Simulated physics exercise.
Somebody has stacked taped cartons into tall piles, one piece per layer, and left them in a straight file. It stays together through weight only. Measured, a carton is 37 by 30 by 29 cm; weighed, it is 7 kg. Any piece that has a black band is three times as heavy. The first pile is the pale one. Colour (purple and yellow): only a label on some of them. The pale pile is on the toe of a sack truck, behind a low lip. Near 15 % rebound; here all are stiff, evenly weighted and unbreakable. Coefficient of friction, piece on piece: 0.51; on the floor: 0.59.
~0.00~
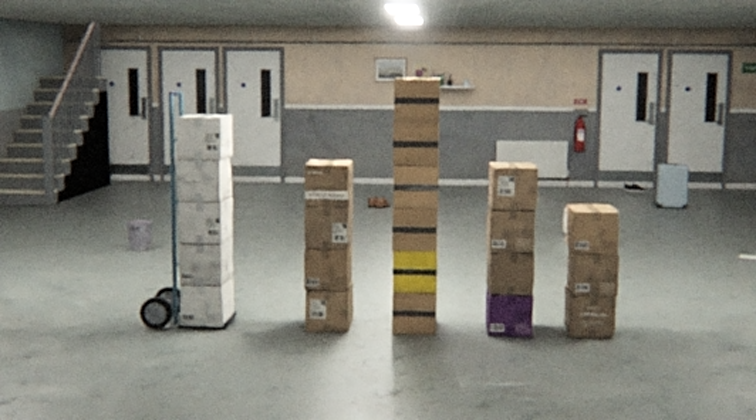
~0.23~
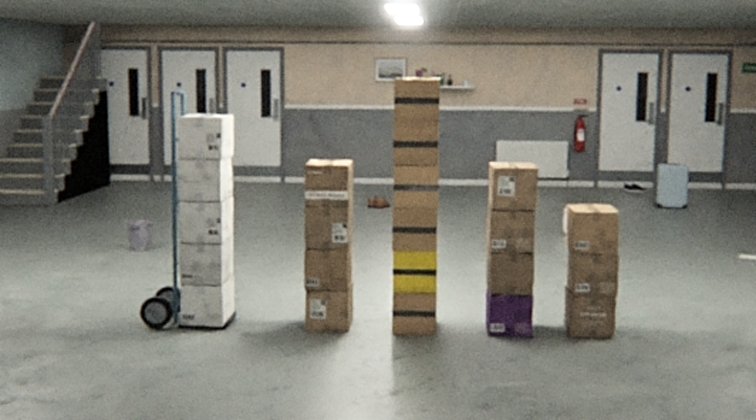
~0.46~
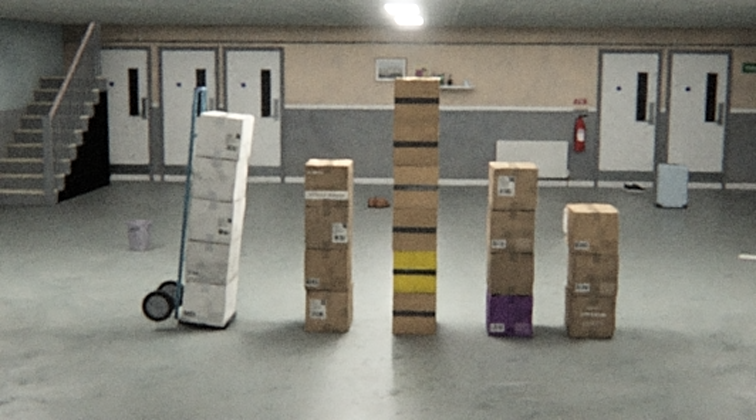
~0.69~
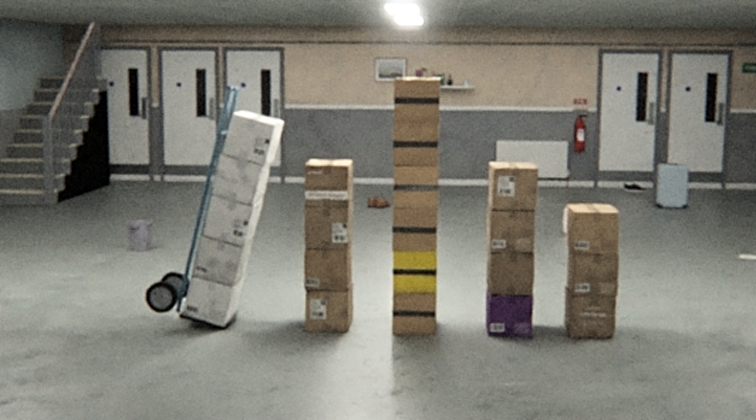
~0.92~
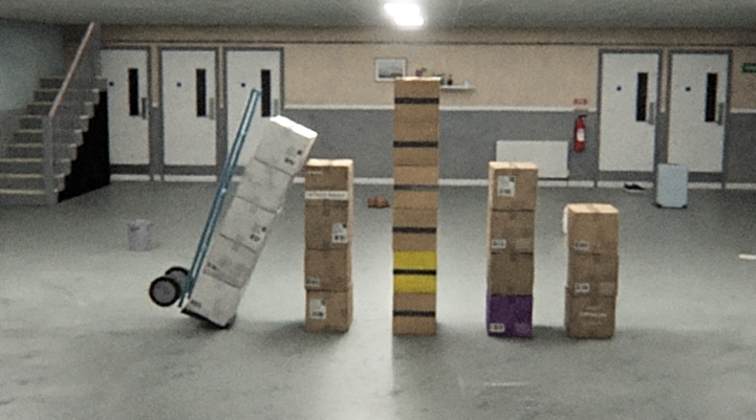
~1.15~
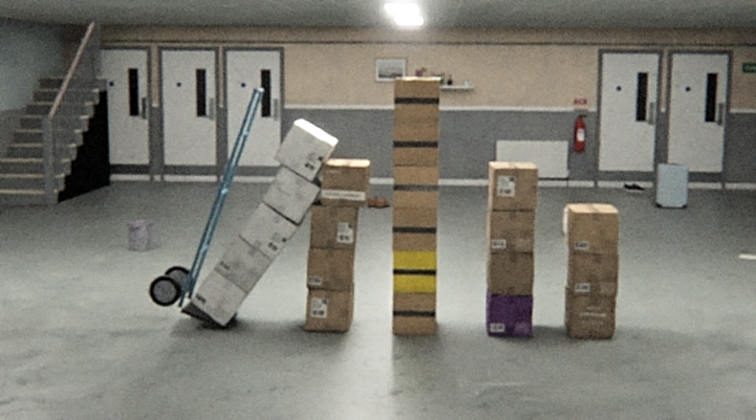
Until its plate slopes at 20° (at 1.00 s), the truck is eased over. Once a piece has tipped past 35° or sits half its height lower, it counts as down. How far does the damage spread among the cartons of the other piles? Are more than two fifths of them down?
No.
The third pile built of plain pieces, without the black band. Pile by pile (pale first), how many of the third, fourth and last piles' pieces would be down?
Then the third pile would have 6 down, the fourth 4, and the last 3.
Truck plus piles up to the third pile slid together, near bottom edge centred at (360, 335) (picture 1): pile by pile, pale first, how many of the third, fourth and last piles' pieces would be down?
The tally would be third 0, then fourth 0, then last 0.
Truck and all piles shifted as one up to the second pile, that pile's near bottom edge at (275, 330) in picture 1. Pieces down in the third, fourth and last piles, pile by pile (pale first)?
After that shift, the third pile would have 6 down, the fourth 3 and the last 3.
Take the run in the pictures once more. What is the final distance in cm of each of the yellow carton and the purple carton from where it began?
Well, the yellow finishes about 0 cm from where it began, while the purple finishes about 0 cm from its start.
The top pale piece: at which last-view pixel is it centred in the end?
The top piece finishes near (332, 163).
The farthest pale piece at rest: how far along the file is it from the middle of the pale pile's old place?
I'd say close to 90 cm along.
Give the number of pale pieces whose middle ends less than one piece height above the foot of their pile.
The total comes to 1.
After 1.22 s, 3 of the pale pile down; none of the 17 other cartons down, 4 disturbed.
After 1.58 s, 4 of the pale pile down; none of the 17 other cartons down, 4 disturbed.
At rest (2.1 s), 5 of the pale pile down; none of the 17 other cartons down, 7 disturbed; yellow carton unmoved; purple carton unmoved. That is 0 per cent. As the last picture would show them, middles, yellow carton near (417, 267), purple carton near (509, 310).
